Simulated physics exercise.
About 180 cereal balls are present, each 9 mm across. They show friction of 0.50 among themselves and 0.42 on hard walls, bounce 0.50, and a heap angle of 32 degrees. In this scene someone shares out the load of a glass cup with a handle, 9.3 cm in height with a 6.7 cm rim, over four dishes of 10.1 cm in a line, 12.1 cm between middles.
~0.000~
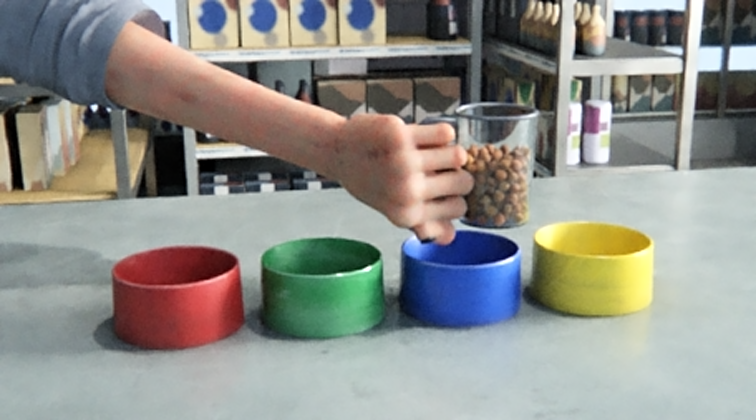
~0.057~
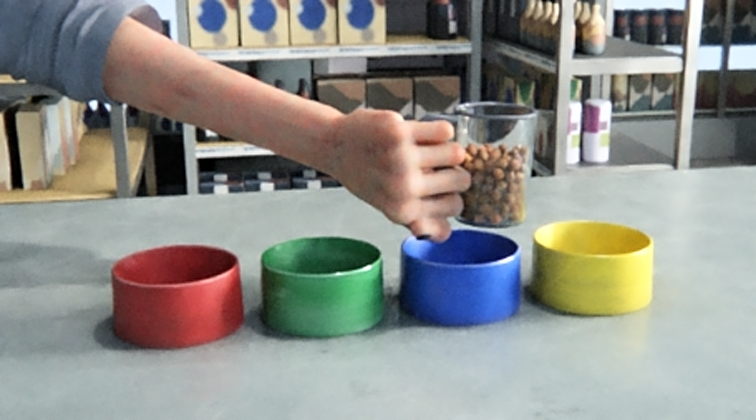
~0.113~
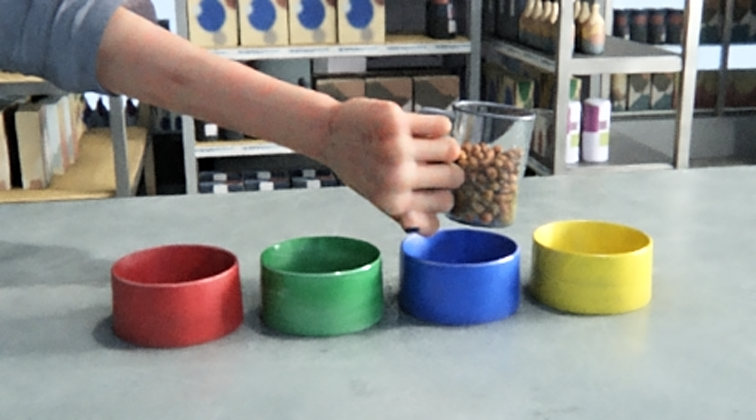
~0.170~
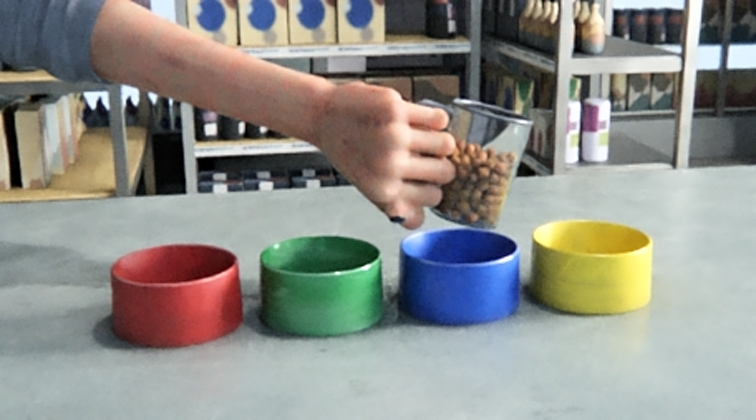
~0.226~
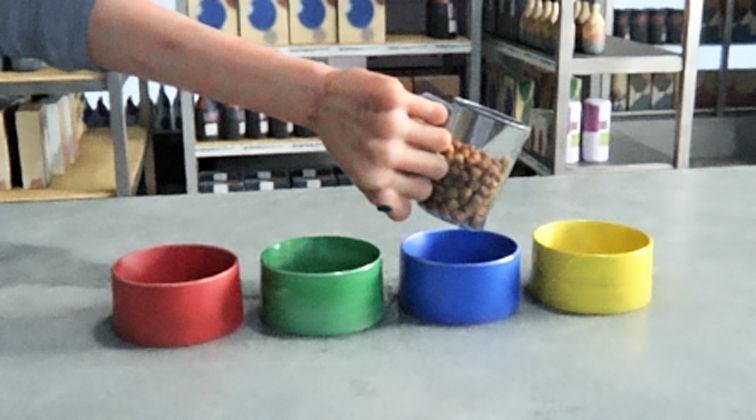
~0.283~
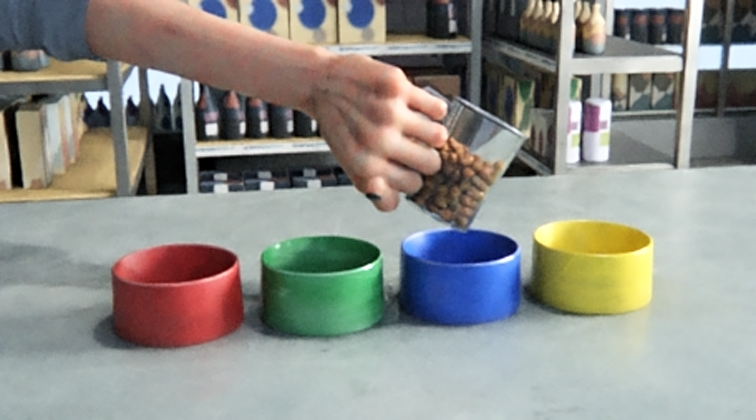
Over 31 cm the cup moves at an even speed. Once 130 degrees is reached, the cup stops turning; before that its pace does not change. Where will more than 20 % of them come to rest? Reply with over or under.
Red under, blue over, green over, yellow under, counter over.
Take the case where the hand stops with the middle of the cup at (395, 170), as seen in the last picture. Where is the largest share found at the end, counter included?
That'd be blue, it takes the most.
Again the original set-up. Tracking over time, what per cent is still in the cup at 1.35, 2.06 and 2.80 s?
Series: 0 / 0 / 0 per cent.
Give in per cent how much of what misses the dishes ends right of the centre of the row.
That works out to close to 50 per cent.
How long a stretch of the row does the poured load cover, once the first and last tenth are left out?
I'd estimate close to 13 cm.
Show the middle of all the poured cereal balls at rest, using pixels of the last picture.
Estimated resting centre: Around (395, 296).
After 1.35 s, tilt 130 degrees; cup holds 0 %, blue 30 %, green 25 %.
Then, at 2.06 s, tilt 130 degrees; cup holds 0 %, blue 30 %, green 25 %.
Then, at 2.80 s, tilt 130 degrees; cup holds 0 %, blue 30 %, green 25 %.
In the end, at 3.1 s, red 0 %, blue 30 %, green 25 %, yellow 0 %, counter 40 %.
